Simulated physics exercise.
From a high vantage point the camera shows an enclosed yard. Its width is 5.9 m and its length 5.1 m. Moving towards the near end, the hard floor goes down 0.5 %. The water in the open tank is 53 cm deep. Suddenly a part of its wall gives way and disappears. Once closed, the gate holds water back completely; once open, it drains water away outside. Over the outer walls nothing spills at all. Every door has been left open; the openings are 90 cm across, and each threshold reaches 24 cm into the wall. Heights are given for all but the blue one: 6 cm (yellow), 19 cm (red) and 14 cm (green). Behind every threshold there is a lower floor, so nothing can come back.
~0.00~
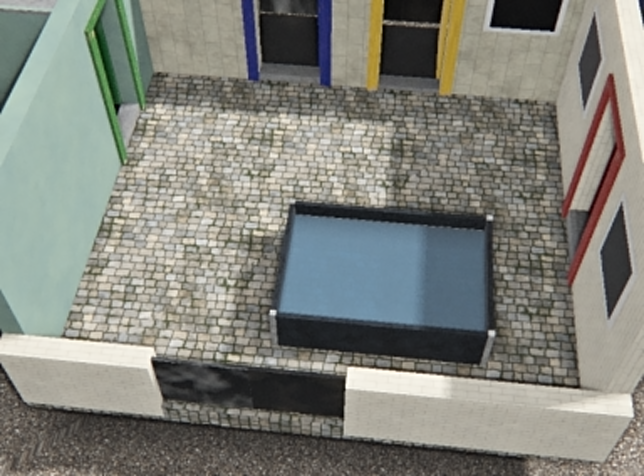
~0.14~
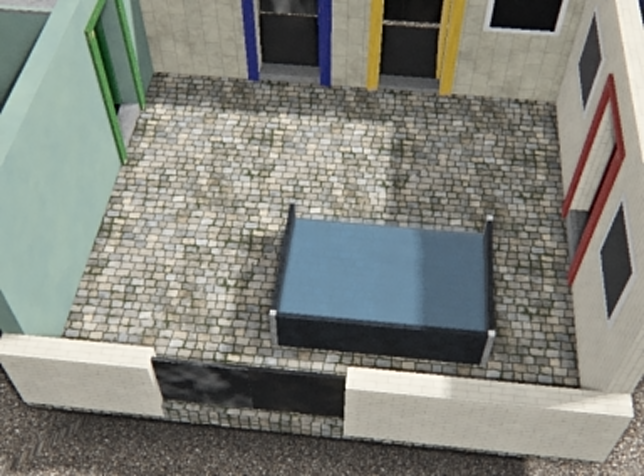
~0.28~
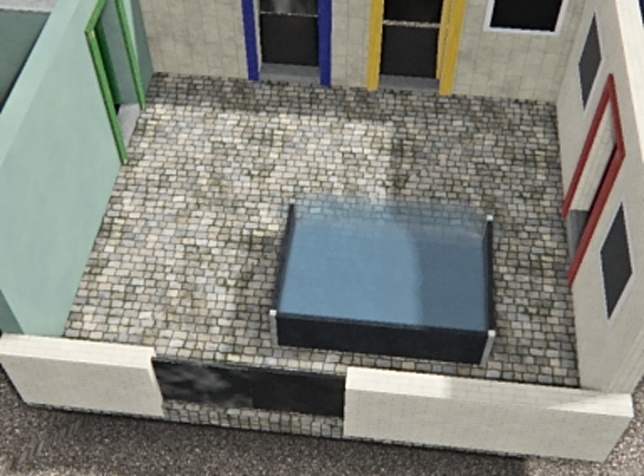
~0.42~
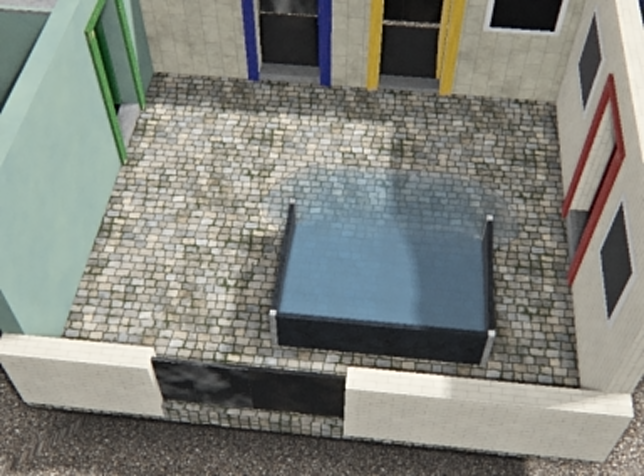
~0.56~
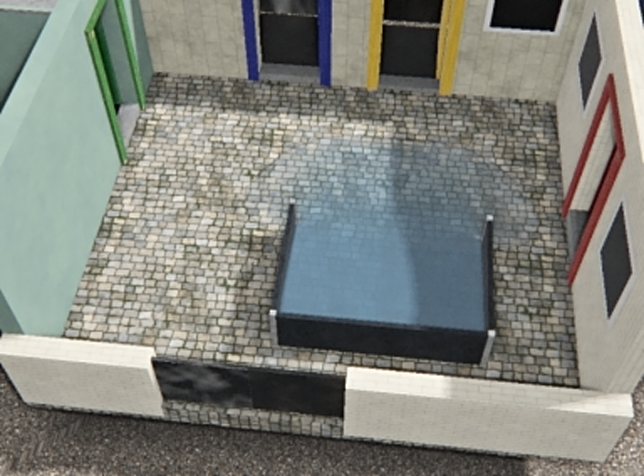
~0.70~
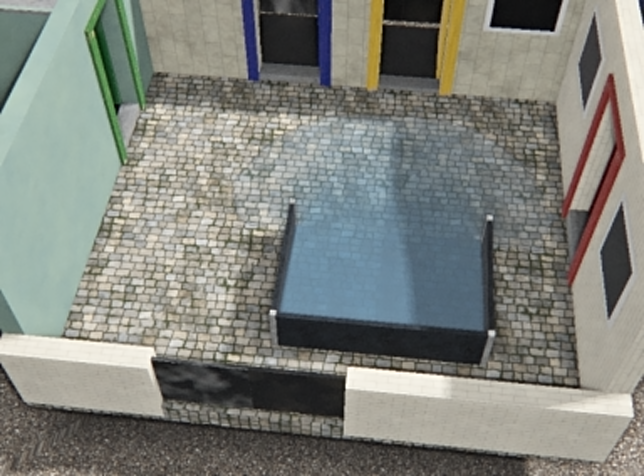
Water poured out of the open tank in a walled, stone-paved yard after the wall on its far side vanished, and it spread in a widening, thin sheet across the floor toward the back.
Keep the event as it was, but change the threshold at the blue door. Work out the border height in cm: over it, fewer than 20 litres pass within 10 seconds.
Border at about 13.5 cm.
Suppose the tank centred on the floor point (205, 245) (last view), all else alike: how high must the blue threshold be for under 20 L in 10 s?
In that case about 25 cm.
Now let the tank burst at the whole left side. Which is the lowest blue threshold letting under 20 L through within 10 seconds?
You'd want it roughly 7.5 centimetres tall.
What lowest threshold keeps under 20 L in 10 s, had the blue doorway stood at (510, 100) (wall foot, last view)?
About 17 cm.
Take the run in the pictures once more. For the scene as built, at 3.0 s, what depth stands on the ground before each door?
In cm - yellow: 19, blue: 16, red: 1, green: 8.
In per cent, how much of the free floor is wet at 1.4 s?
Around 45 per cent of the floor.
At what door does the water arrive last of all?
The green door.
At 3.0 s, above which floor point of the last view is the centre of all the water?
Around (376, 166).
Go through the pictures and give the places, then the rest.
In the first frame, still water, 53 cm deep, in the open tank at (386, 268); the blue door at (288, 26) is dry.
In the second frame, the front is at a hidden place, 0.3 m from the gap on the far side; 0.6 m2 of floor is wet, 53 cm left at the back.
In the third frame, water pours out on the far side and has run 0.7 m, to (310, 195); about 10 cm deep outside, 53 cm at the back.
In the fourth frame, water pours out on the far side and has run 1.2 m, to (323, 169); about 8 cm deep outside, 51 cm at the back.
In the fifth frame, the front is at (340, 141), 1.7 m from the gap on the far side; 4.9 m2 of floor is wet, 45 cm left at the back.
In the sixth frame, water pours out on the far side and has run 2.2 m, to (399, 121); about 6 cm deep outside, 45 cm at the back; 1.0 m in a straight line remain to the blue door at (288, 26).
After 1.4 s water covers 45 % of the floor, deepest (28 cm) near (360, 89); 16 cm at the blue door, 0 litres in over its 12 cm threshold.
After 3.0 s water covers 50 % of the floor, deepest (24 cm) near (166, 75); 16 cm at the blue door, 26 litres in over its 12 cm threshold.
After 10.0 s water covers 95 % of the floor, deepest (12 cm) near (437, 414); 4 cm at the blue door, 31 litres in over its 12 cm threshold.
At the blue door as built, the water arrived by 1.2 s and peaked near 20 cm at 2.0 s.
With a threshold of 11.5 cm, 35 litres would have come in within the 10 s; with 15.5 cm, 11 litres. So under 20 litres takes about 13.5 cm.
